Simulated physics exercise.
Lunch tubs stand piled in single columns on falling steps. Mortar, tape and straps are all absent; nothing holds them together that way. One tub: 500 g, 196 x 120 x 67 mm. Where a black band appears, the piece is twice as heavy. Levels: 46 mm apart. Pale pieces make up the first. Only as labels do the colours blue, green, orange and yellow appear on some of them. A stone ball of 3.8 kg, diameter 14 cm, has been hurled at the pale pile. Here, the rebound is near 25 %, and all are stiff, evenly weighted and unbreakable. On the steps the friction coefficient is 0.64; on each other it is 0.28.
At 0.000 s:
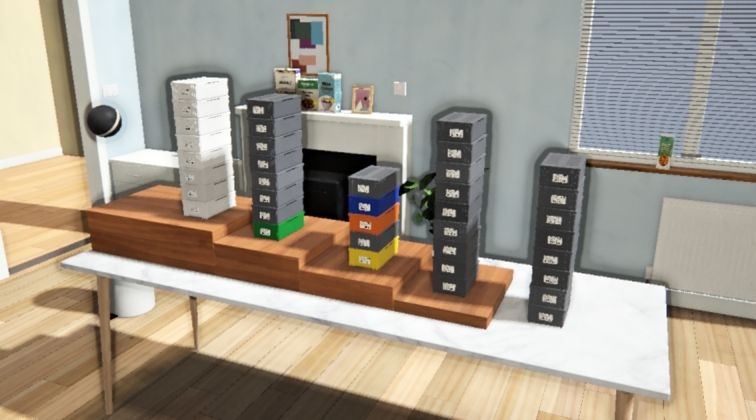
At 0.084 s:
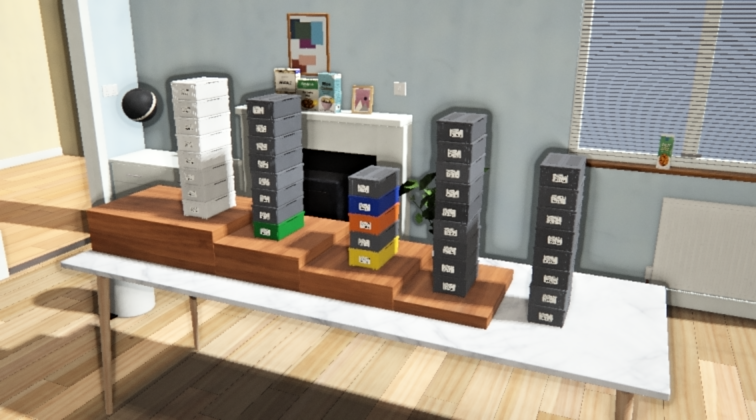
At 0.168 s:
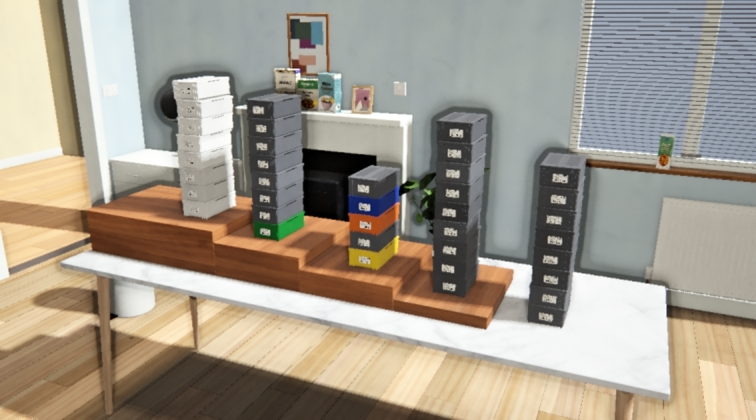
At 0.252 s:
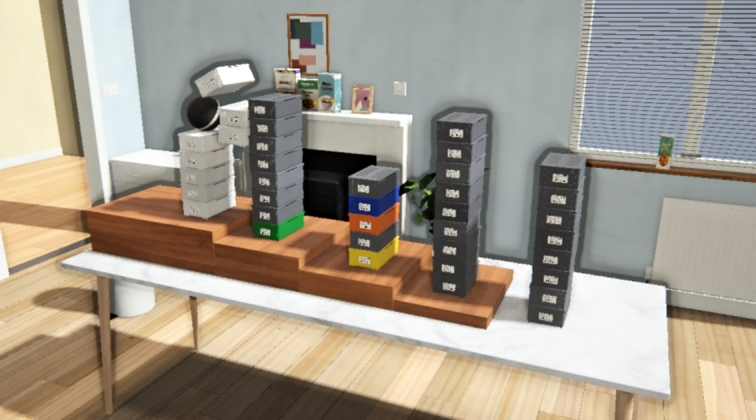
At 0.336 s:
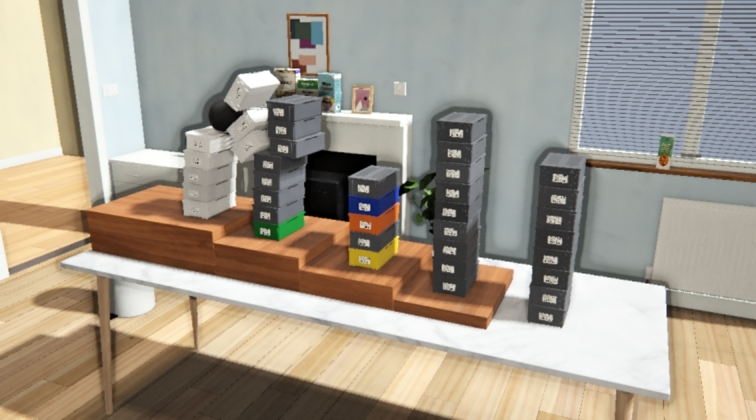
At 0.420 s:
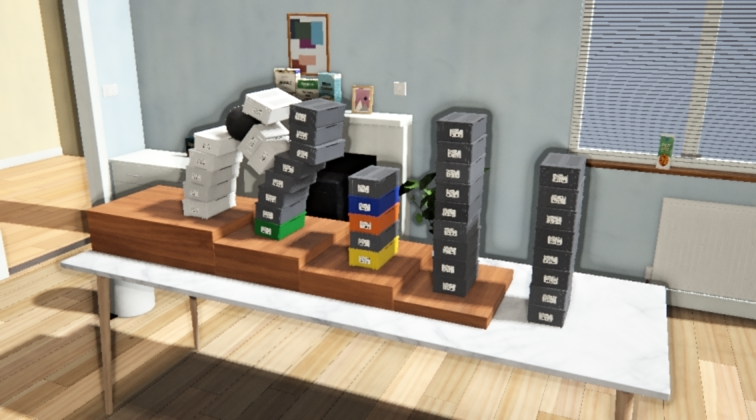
At the start, a dark ball moves in from the left toward a tall white stack of boxes on a stepped wooden stand. It strikes the upper part, knocking the top boxes rightward into the neighbouring grey stack, which shifts and leans right above its green box, while the other three stacks stay still.
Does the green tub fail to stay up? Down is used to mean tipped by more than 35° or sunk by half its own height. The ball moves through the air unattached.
No, it stays where it was.
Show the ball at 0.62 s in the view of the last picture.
I'd put it somewhere around (267, 179).
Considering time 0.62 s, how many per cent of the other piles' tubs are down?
25 percent by then.
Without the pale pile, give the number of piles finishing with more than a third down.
Count: 4.
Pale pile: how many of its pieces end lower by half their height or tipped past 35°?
Count: 7 pale pieces.
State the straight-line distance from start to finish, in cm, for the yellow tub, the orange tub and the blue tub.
Net displacement: Yellow = 0 cm, orange = 24 cm, blue = 34 cm.
After 0.62 s, 3 of the pale pile down; 7 of the 30 other tubs down; green tub unmoved; blue tub shifted 6 cm.
After 1.00 s, 3 of the pale pile down; 13 of the 30 other tubs down; green tub unmoved; orange tub leaning 38°, 10 cm lower.
After 1.52 s, 3 of the pale pile down; 25 of the 30 other tubs down; green tub unmoved; blue tub leaning 44°, 15 cm lower.
After 2.72 s, 4 of the pale pile down; 25 of the 30 other tubs down; green tub unmoved; blue tub leaning 44°, 15 cm lower.
At rest (4.4 s), 7 of the pale pile down; 25 of the 30 other tubs down; green tub unmoved; orange tub leaning 44°, 10 cm lower; blue tub leaning 44°, 15 cm lower. As the last picture would show them, middles, green tub near (280, 224), orange tub near (431, 252).
